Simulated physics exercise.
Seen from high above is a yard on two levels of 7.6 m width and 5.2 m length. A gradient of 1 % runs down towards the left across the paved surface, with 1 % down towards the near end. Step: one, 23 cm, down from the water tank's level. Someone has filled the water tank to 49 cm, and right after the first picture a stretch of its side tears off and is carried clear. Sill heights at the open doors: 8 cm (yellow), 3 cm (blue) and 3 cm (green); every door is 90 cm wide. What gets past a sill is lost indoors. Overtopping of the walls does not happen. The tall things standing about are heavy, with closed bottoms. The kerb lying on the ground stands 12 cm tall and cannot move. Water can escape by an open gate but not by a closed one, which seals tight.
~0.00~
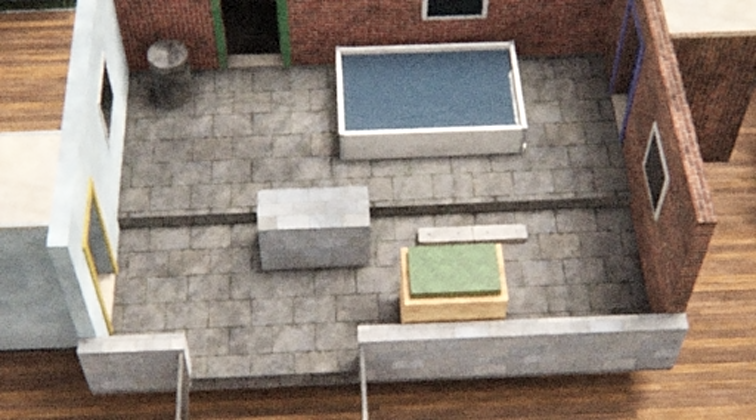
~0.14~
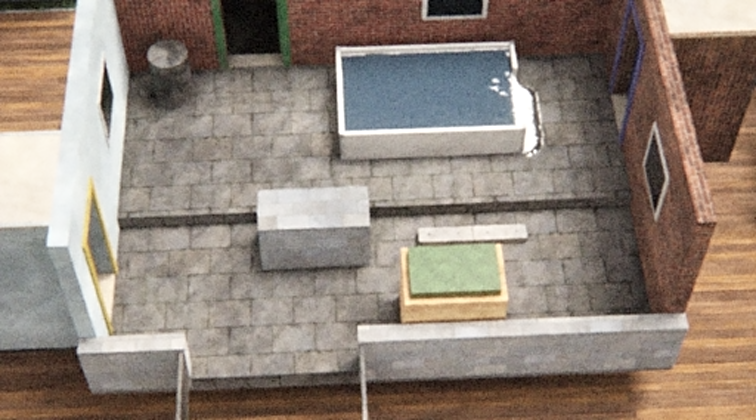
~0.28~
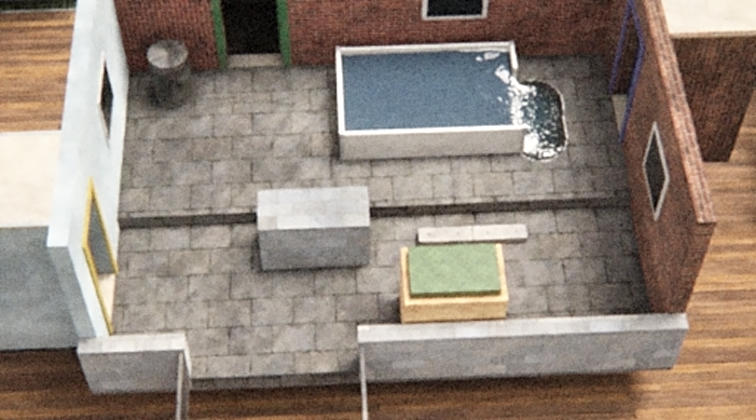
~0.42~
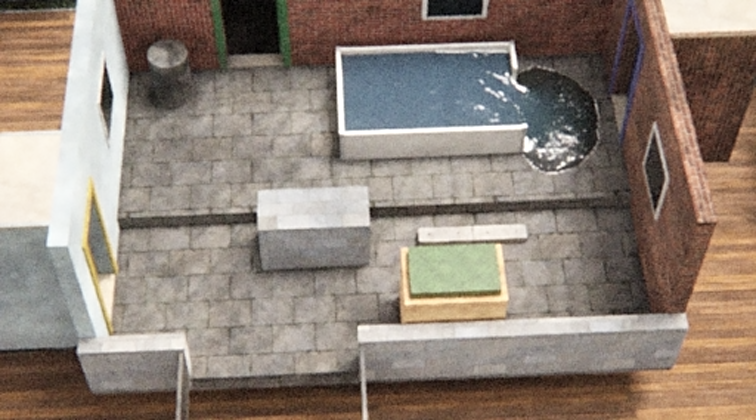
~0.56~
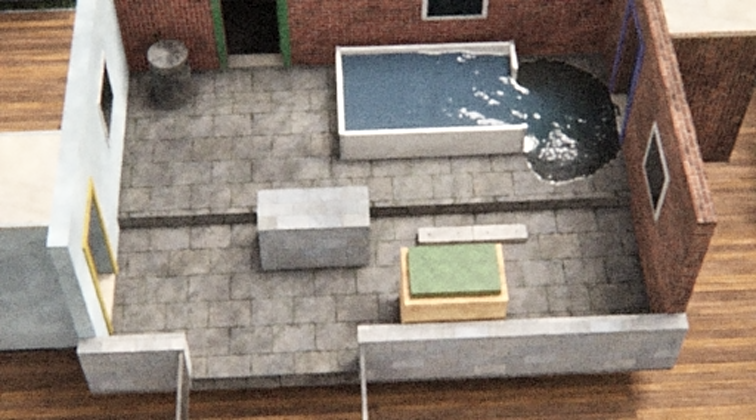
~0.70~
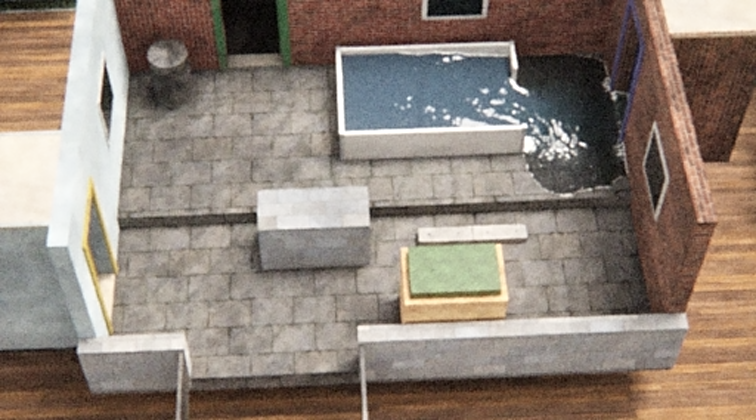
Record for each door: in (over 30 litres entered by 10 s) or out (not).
Log: Yellow door out, blue door in, green door out.
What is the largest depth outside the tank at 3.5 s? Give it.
Some 22 cm deep.
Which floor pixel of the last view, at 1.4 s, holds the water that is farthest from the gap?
That lands around (636, 245) in the last picture.
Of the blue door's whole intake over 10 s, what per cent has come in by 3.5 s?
Some 60 per cent by then.
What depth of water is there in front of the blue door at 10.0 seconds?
Depth: Approx. 7.0 cm.
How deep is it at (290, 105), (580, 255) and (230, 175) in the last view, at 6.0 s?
About 1, 6 and 0 cm respectively.
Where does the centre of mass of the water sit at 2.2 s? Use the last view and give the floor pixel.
It lies at roughly (479, 122) in pixels.
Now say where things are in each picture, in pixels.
Still water, 49 cm deep, in the water tank at (429, 91), in the first picture.
Water pours out at (516, 113) and has run 0.7 m, to (525, 90); deepest outside 24 cm, 49 cm at the water tank's back, in the second picture.
Water pours out at (515, 115) and has run 0.9 m, to (552, 92); deepest outside 25 cm, 49 cm at the water tank's back, in the third picture.
Water pours out at (515, 115) and has run 1.2 m, to (588, 99); deepest outside 26 cm, 49 cm at the water tank's back, in the fourth picture.
The front is at (609, 92), 1.6 m from the gap at (515, 115); 2.6 m2 of floor is under water; 49 cm left at the back of the water tank, in the fifth picture.
Water pours out at (515, 115) and has run 1.9 m, to (625, 170); deepest outside 26 cm, 49 cm at the water tank's back, in the sixth picture.
After 1.4 s water covers 15 % of the floor and is deepest (26 cm) near (524, 134); yellow door not reached, blue door 13 cm at the sill, 100 L in, green door not reached.
After 2.2 s water covers 20 % of the floor and is deepest (26 cm) near (523, 125); yellow door not reached, blue door 18 cm at the sill, 225 L in, green door not reached.
After 3.5 s water covers 25 % of the floor and is deepest (22 cm) near (654, 330); yellow door not reached, blue door 18 cm at the sill, 424 L in, green door not reached.
After 6.0 s water covers 40 % of the floor and is deepest (17 cm) near (514, 348); yellow door not reached, blue door 12 cm at the sill, 600 L in, green door 2 cm at the sill, 0 L in.
After 10.0 s water covers 60 % of the floor and is deepest (16 cm) near (514, 348); yellow door not reached, blue door 7 cm at the sill, 719 L in, green door 1 cm at the sill, 0 L in.
